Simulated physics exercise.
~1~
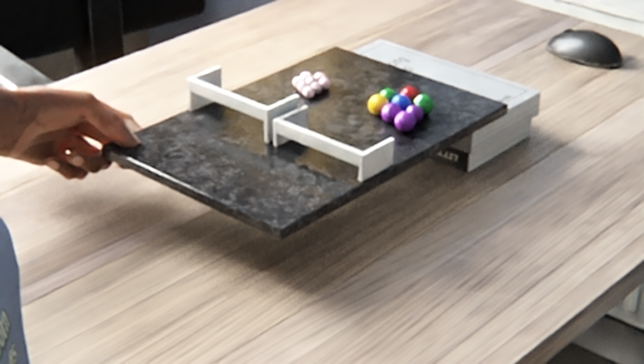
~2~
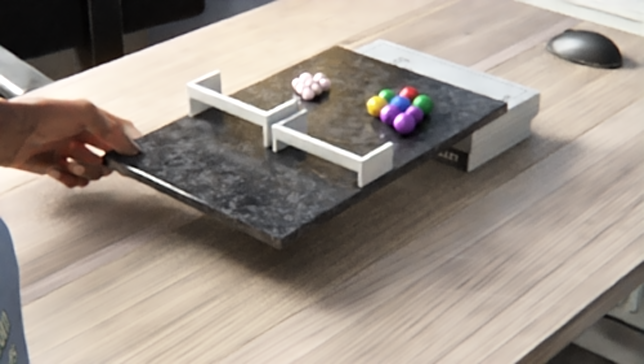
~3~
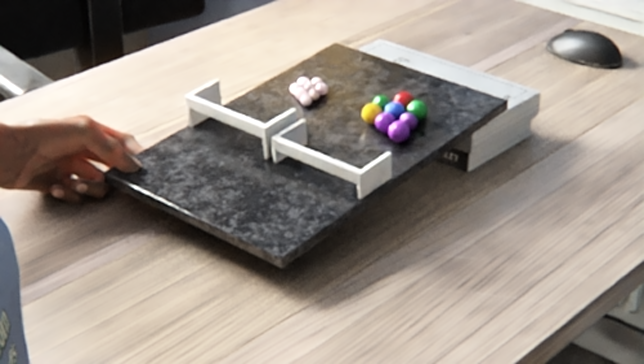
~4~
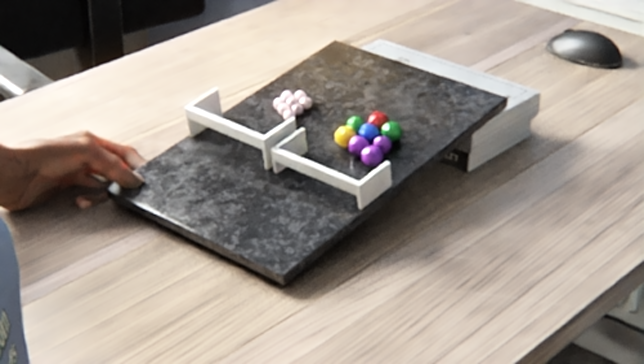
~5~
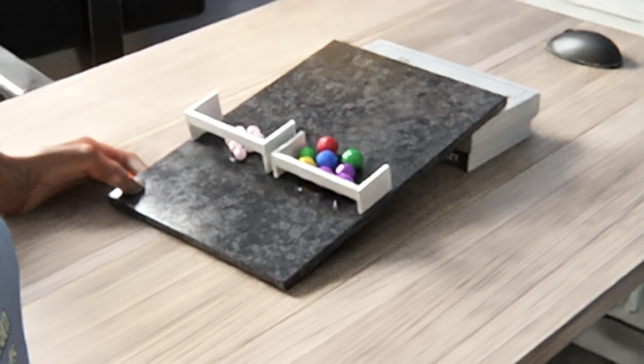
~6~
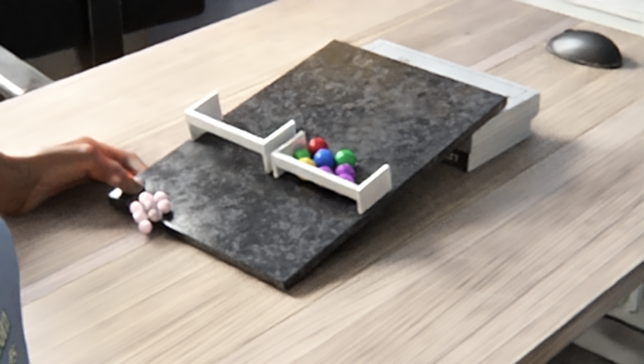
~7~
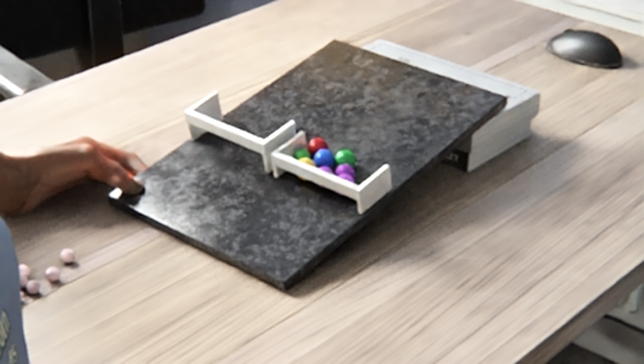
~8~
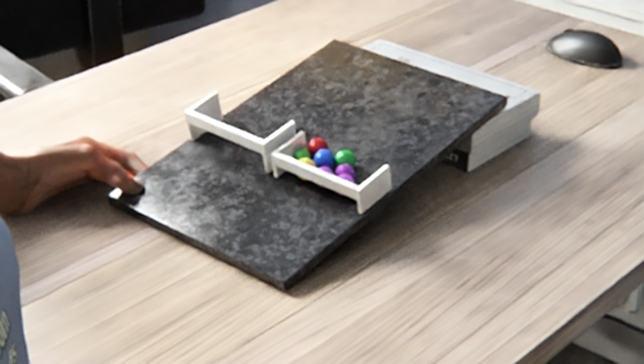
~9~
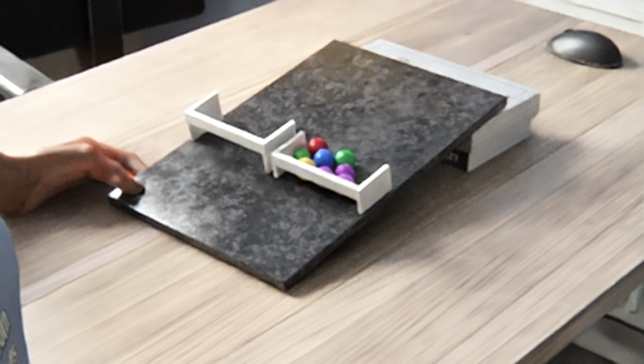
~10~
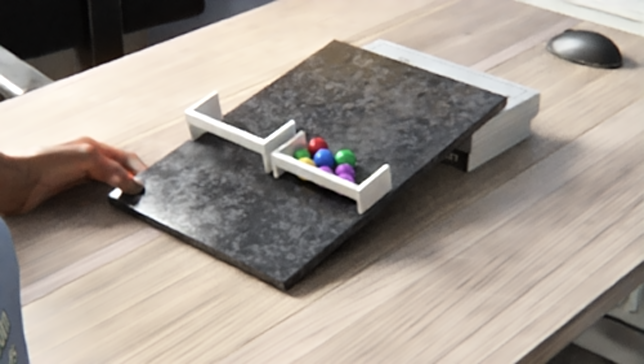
To begin with, a hand holds the left end of a dark speckled board whose far end rests on books, with a cluster of pale pink balls and a cluster of colourful balls sitting above two white gates. The hand lowers its end toward the wooden table, and the board grows steeper. Both clusters slide down to the left toward their gates. The colourful balls stop against the nearer gate, while the pink ones pass under the other and continue down the board. They roll off past the hand and out of view, leaving the colourful balls gathered behind their gate.
